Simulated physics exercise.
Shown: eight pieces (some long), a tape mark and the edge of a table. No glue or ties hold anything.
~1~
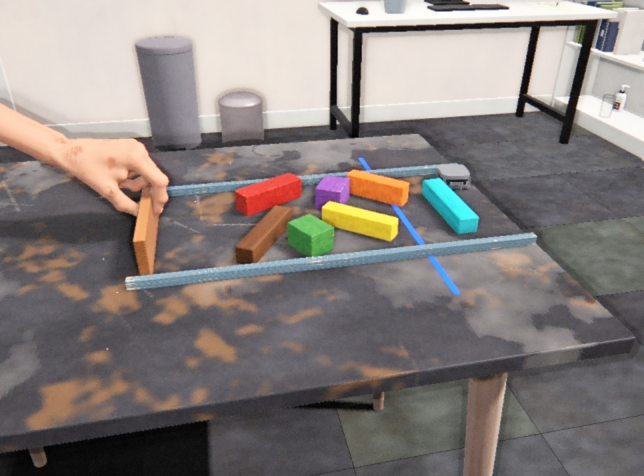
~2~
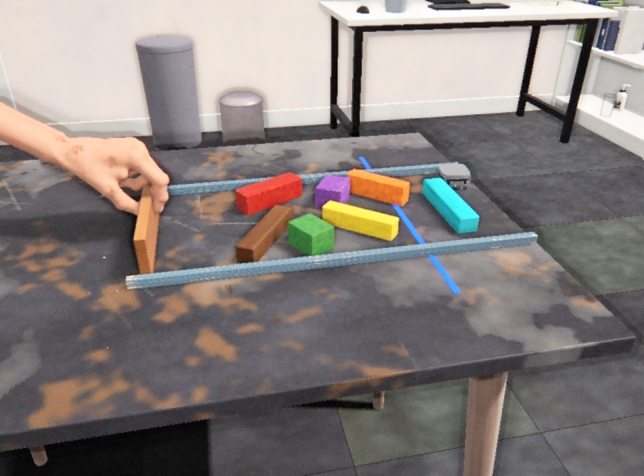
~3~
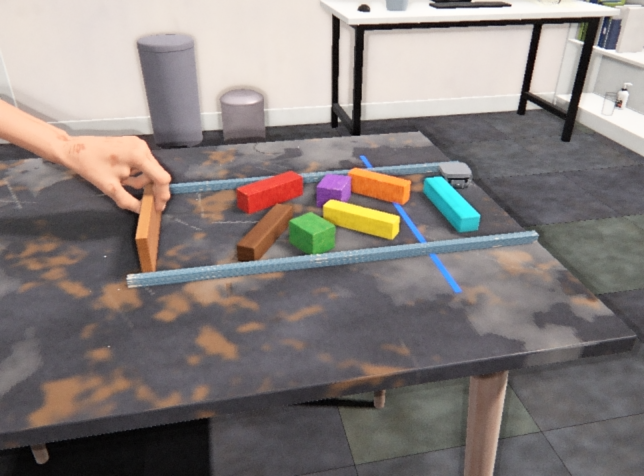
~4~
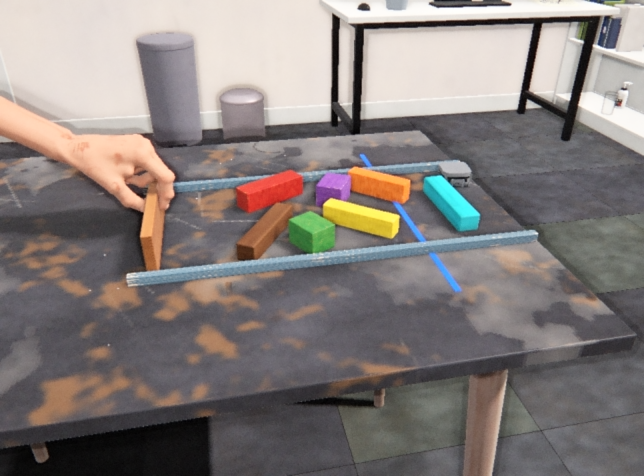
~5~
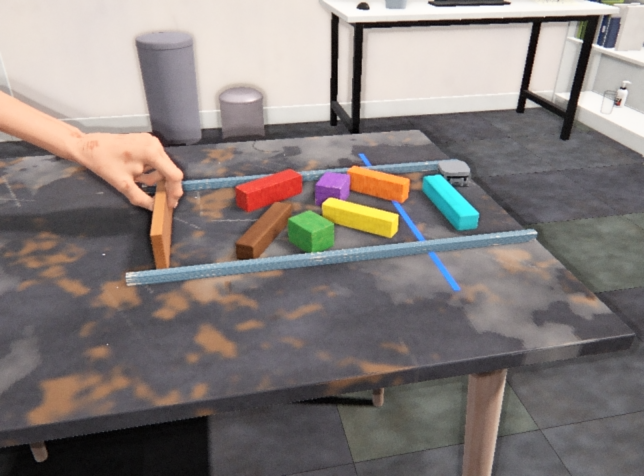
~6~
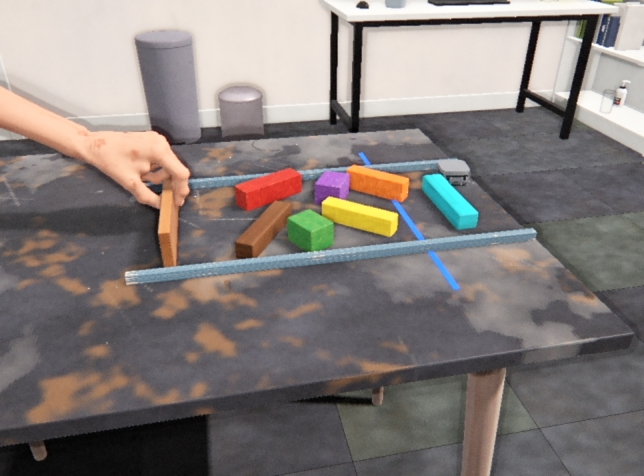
A hand holding an upright wooden board at the left of a dark table slides it slightly to the right between two rails, while the coloured blocks, turquoise stick and grey case near the blue tape stay still.
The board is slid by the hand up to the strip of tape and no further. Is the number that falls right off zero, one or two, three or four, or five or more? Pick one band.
It is zero.
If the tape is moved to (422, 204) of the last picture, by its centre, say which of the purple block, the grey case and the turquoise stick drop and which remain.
OK, so the purple block stays where it is, the grey case comes off, and the turquoise stick? It comes off.
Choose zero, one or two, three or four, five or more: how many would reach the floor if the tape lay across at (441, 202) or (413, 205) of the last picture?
First tape: Three to four; second tape: Zero.
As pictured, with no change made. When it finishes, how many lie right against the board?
2 of them.
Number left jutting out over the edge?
I count 0 overhanging.
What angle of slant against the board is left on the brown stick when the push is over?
Angle: Around 0°.
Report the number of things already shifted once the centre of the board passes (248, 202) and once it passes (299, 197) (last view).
Tally: 2; 4.
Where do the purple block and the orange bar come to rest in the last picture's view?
You'll see the purple block at (423, 186), with the orange bar at (450, 184).
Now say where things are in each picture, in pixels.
Grey case (453, 178); turquoise stick (448, 205); orange bar (377, 188); board (149, 216); tape (398, 211), in the first frame.
Turquoise stick (449, 204); green block (311, 236), in the second frame.
Orange bar (378, 186); board (151, 214), in the third frame.
Grey case (454, 175); brown stick (266, 231), in the fourth frame.
Turquoise stick (449, 201); purple block (333, 190), in the fifth frame.
Grey case (453, 173); turquoise stick (448, 200); orange bar (377, 183); board (170, 209); tape (398, 206), in the sixth frame.
Soon after, none off yet; grey case at rest near (453, 173); turquoise stick at rest near (448, 200); orange bar at rest near (377, 183).
Then, none off yet; grey case at rest near (453, 173); turquoise stick at rest near (448, 200); orange bar moved a little near (395, 186).
At rest, the number that fall off is zero.
